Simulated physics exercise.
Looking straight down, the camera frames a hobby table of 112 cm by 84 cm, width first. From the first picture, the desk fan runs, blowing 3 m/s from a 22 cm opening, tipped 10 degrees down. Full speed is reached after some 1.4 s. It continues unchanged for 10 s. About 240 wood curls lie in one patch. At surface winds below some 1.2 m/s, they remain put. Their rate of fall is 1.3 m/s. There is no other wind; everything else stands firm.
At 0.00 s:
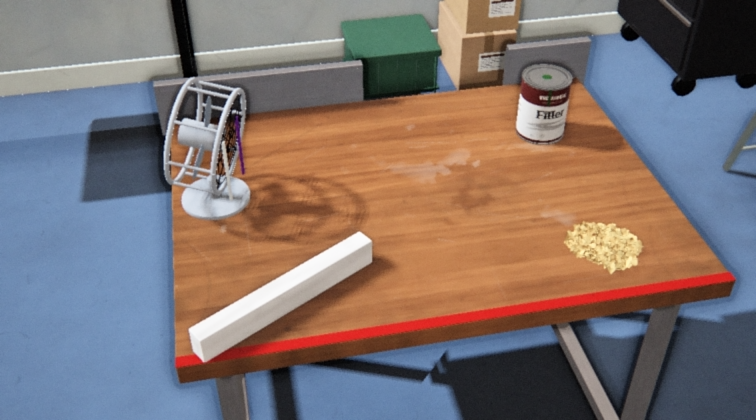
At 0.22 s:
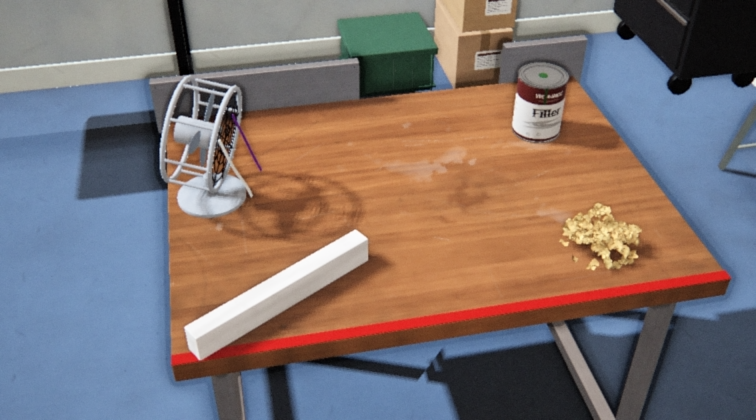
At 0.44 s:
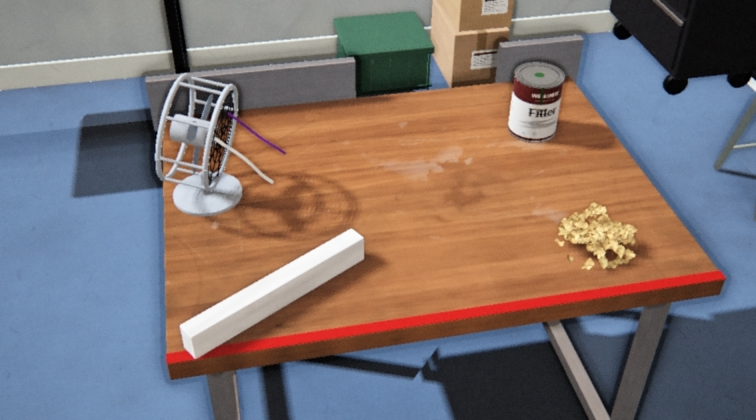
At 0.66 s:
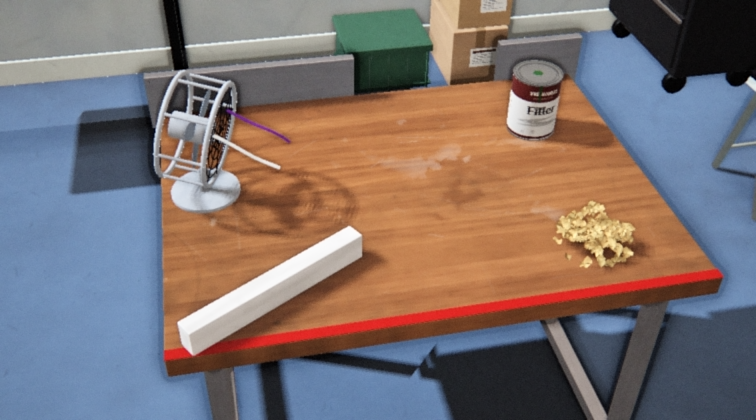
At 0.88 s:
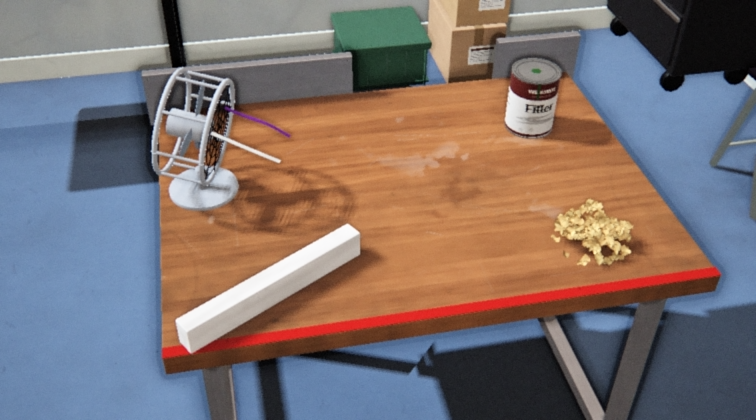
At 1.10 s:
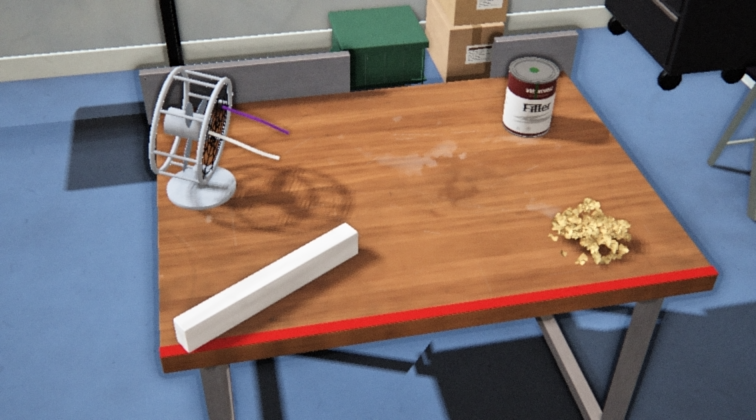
A small desk fan on a wooden table started up, its ribbons lifting and streaming out to the right, while the pale wood curls across the table fluffed up slightly and mostly stayed put.
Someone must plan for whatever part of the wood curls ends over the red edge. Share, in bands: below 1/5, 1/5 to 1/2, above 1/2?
1/5 to 1/2.
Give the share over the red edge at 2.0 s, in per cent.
About 30 per cent.
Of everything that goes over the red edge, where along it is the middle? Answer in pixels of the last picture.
I'd say roughly (681, 280).
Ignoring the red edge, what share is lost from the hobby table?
Estimate: Near 70 %.
After 2.0 s, 32 % are over the red edge; 100 % have settled or left.
After 3.2 s, 32 % are over the red edge; 100 % have settled or left.
After 5.5 s, 32 % are over the red edge; 100 % have settled or left.
After 10.0 s, at the end, 32 % are over the red edge.
